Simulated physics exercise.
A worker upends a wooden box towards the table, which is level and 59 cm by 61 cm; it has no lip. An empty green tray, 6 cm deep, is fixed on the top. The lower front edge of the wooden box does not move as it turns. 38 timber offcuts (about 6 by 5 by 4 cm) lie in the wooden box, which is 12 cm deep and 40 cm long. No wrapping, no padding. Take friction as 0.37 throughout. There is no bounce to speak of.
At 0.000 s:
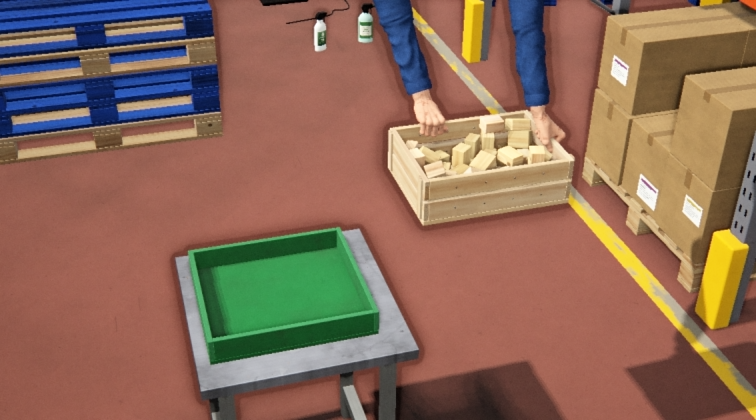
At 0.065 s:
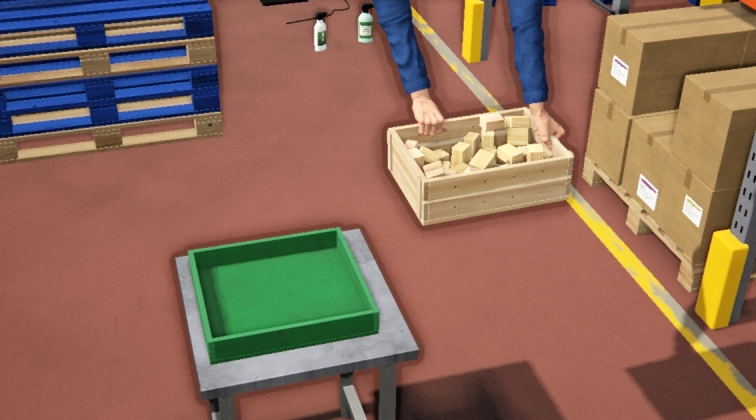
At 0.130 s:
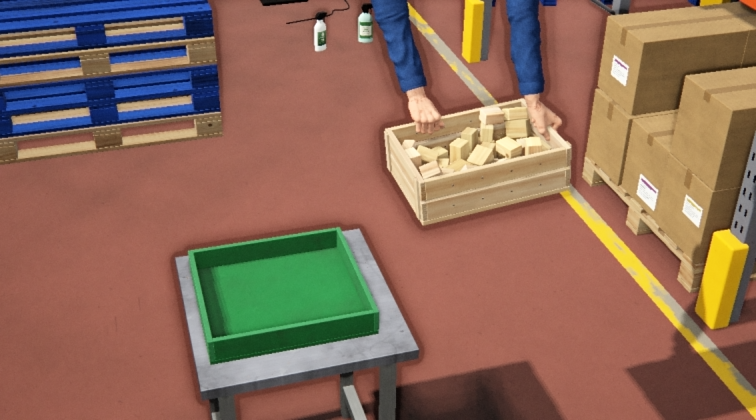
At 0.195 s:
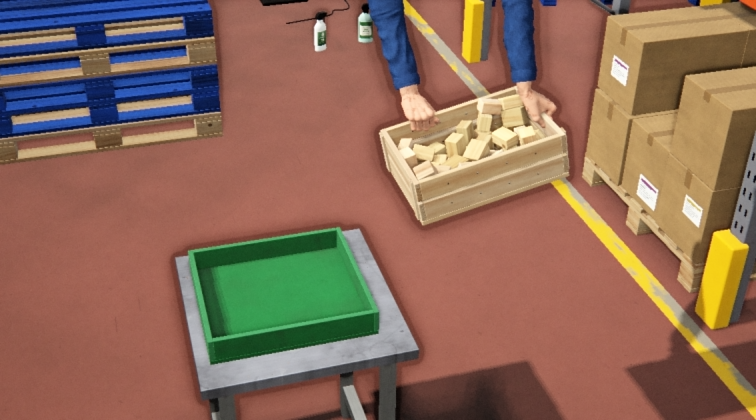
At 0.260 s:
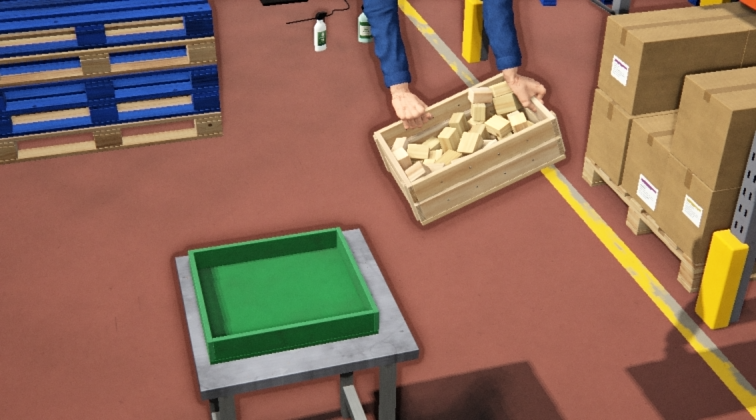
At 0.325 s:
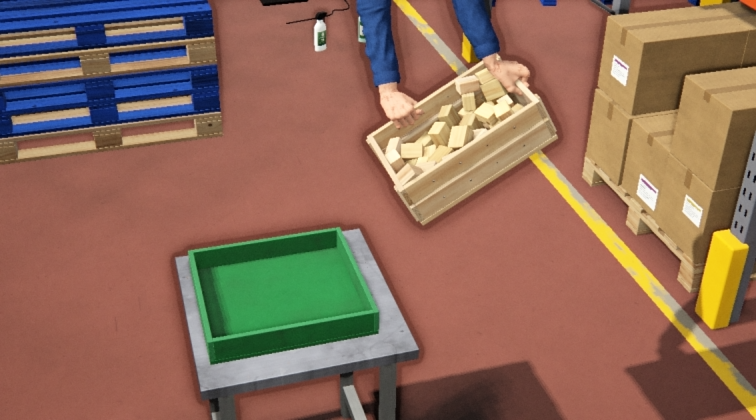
The clip opens on a worker's hands gripping a wooden box of timber offcuts, held level beyond an empty green tray on a table. Slowly at first, then more noticeably, the hands tilt the box down toward the left, and the offcuts remain inside while the tray stays still.
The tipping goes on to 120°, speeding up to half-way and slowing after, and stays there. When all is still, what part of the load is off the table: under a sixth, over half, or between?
Expect fewer than one in six of the load off the table.
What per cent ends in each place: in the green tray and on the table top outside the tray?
About 100 and 0 per cent.
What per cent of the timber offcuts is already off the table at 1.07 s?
Some 0 per cent by then.
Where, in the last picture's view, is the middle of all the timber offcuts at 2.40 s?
Around (295, 281).
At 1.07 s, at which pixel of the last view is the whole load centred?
Around (310, 273).
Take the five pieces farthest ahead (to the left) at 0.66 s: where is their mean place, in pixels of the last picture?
At about (356, 145).
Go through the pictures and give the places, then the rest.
In the first frame (places track the rim corner closest to us here), wooden box (429, 180); green tray (213, 340); tipped 0°; all still inside.
Wooden box (428, 180); tipped 1°, in the second frame.
Wooden box (424, 181); tipped 6°, in the third frame.
Wooden box (419, 182); tipped 12°, in the fourth frame.
Wooden box (412, 184); tipped 20°, in the fifth frame.
Wooden box (403, 188); green tray (213, 340); tipped 30°; all still inside, in the sixth frame.
After 0.66 s, tilt 88°; 36 still in the wooden box and 2 in the air.
After 1.07 s, tilt 120°; 7 still in the wooden box, 23 in the green tray and 8 in the air.
After 1.65 s, tilt 120°; 38 in the green tray.
Final count (at 2.40 s), 38 in the green tray. Asked share, 0 of 38, 0 per cent.
